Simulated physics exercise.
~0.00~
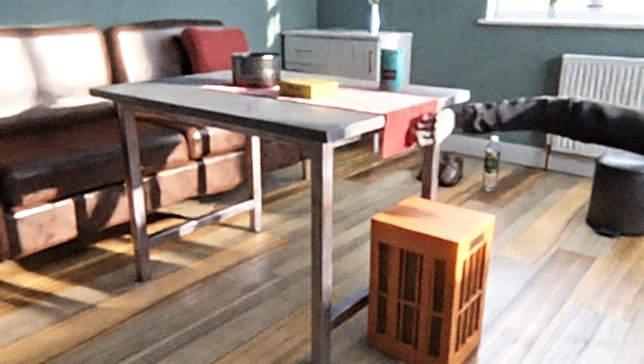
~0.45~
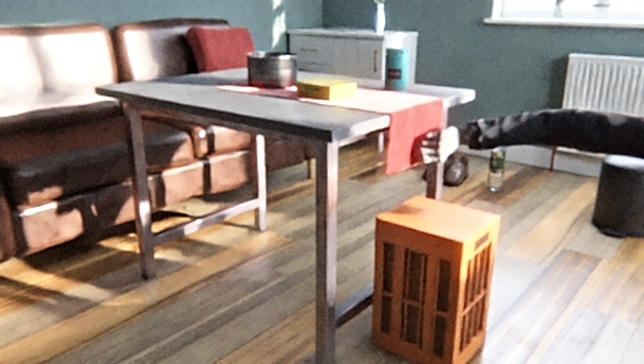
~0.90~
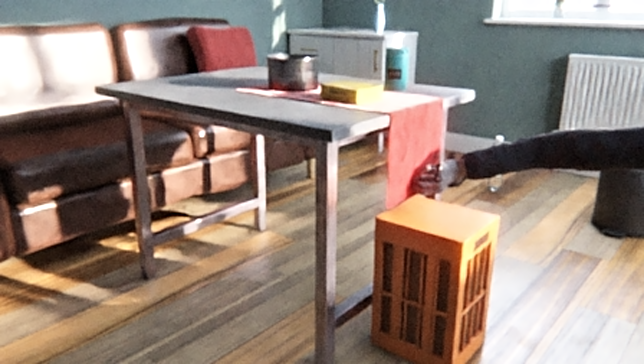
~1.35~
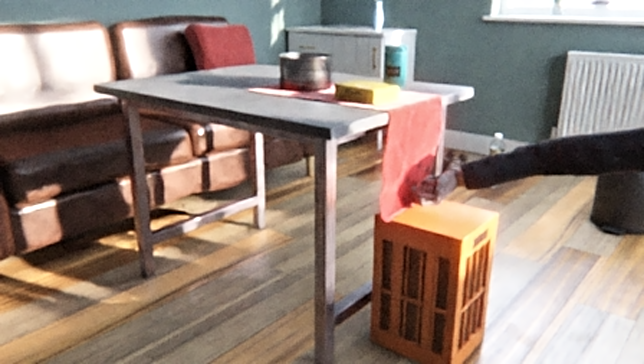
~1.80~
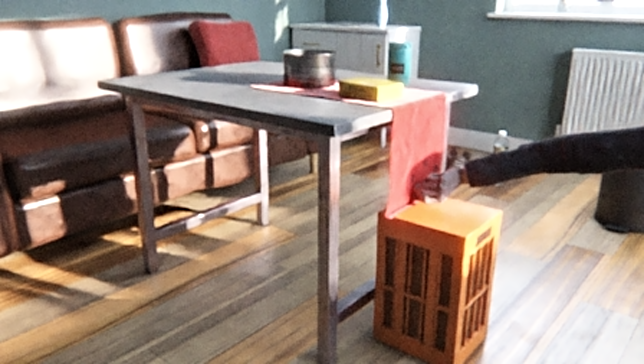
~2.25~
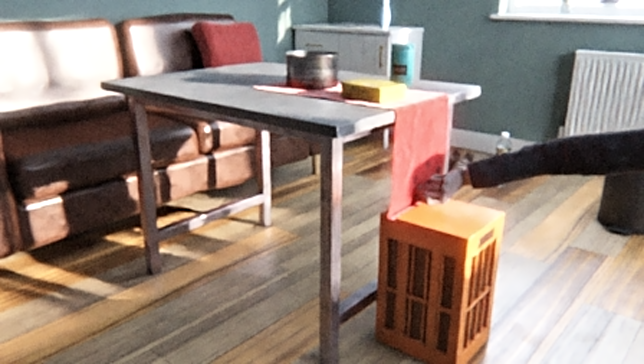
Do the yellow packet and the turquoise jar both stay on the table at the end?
Yes, both are still on the table at the end. The yellow packet is carried along toward the right but stays on top, and the turquoise jar keeps its place.
